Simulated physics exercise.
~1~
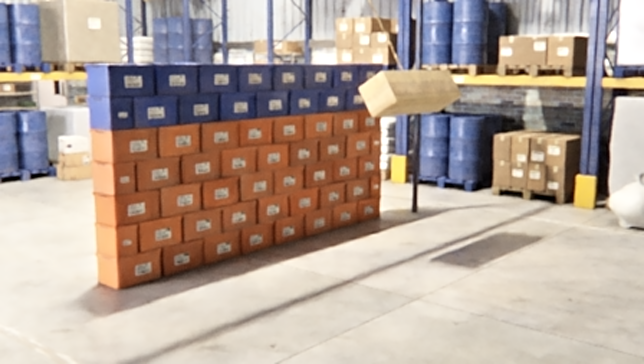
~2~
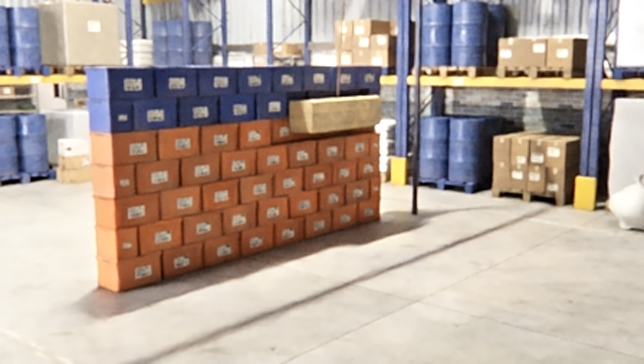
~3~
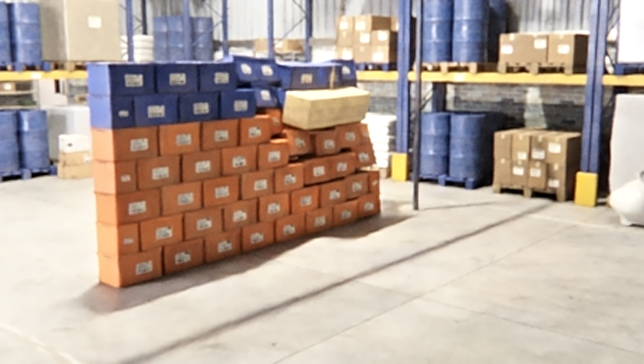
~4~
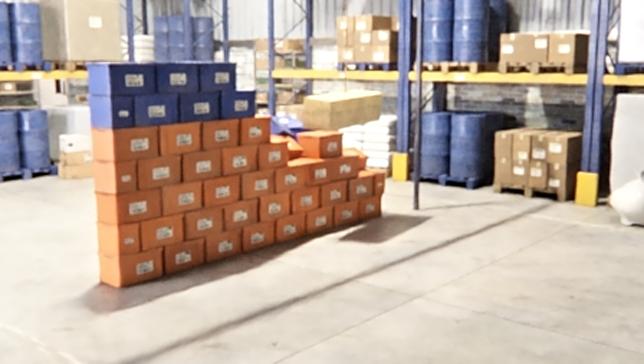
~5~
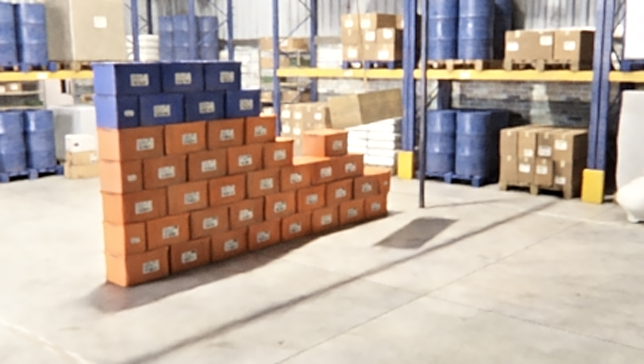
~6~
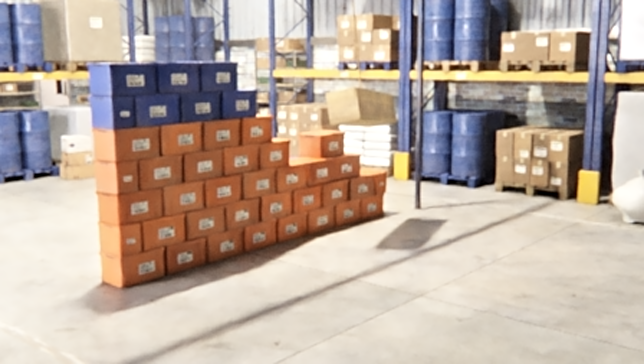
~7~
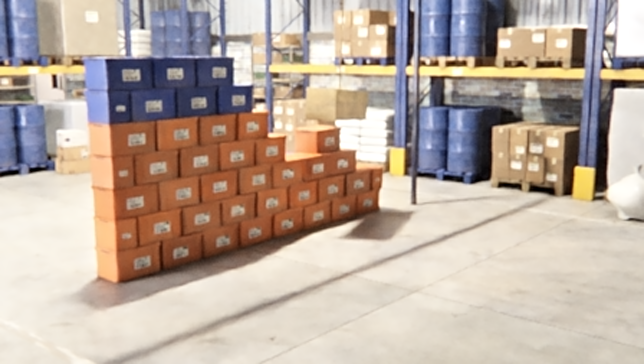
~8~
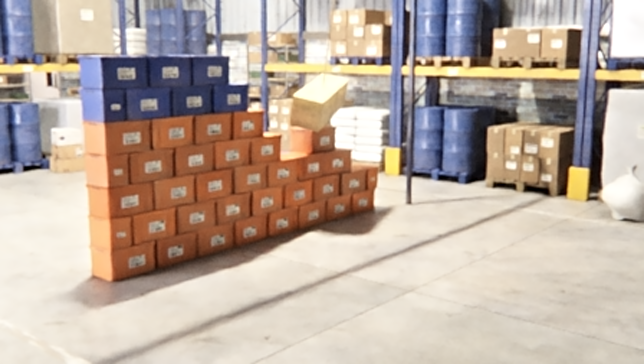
In the video, a tan block-shaped beam swings into the upper right of a brick-like wall of blue and orange totes in a warehouse, knocking several off the far side. It swings away and back, ending over the stepped gap while the left part stays standing.
